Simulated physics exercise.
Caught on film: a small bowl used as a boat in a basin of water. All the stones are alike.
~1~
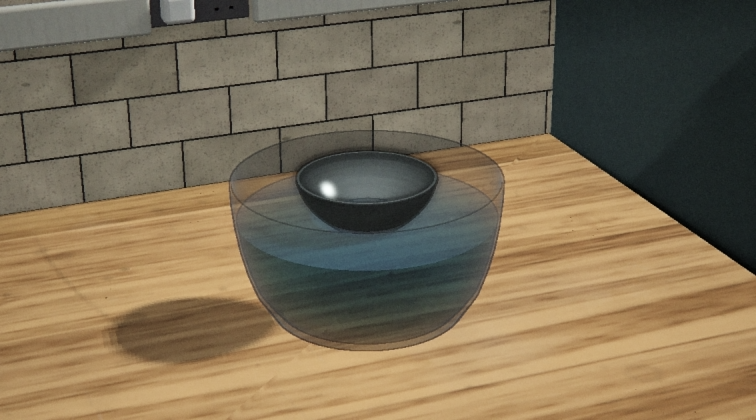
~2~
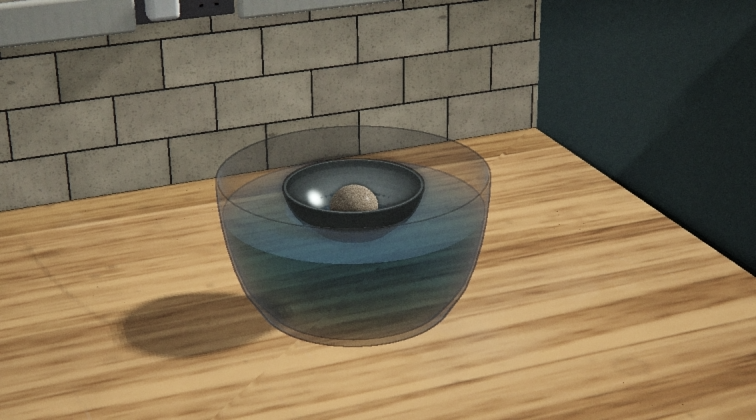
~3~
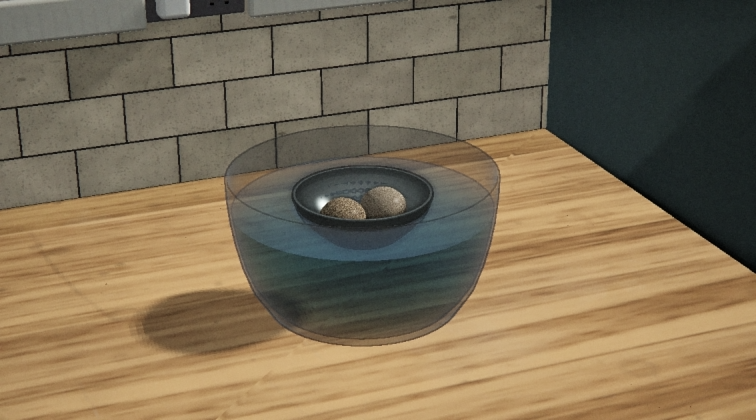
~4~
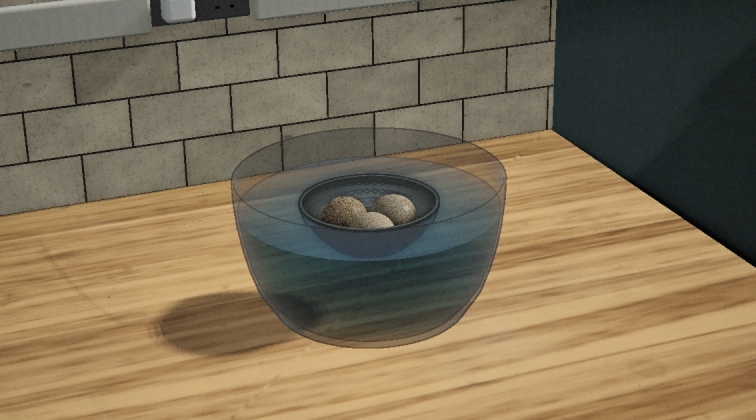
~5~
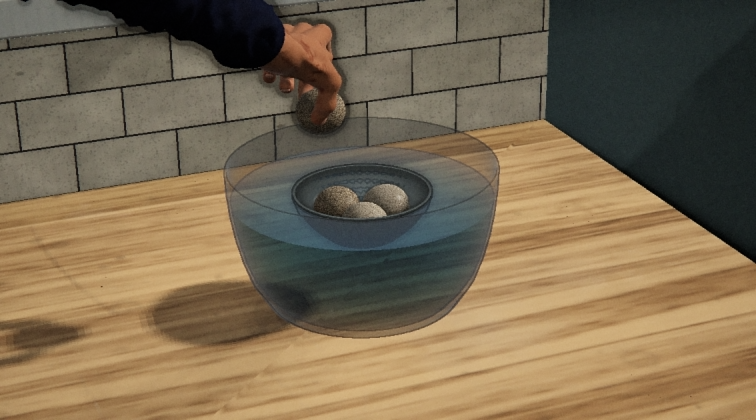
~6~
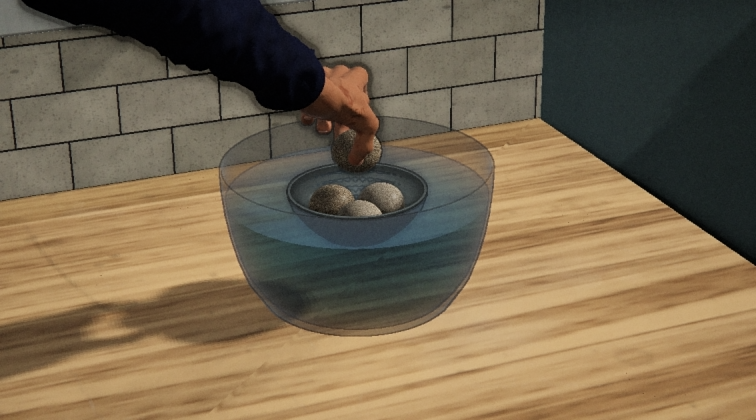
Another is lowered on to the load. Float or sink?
It is swamped.
Next, the stone is in and the small bowl dips.
After that, water pours in over its edge.
Finally, the small bowl lies on the bottom with its load.
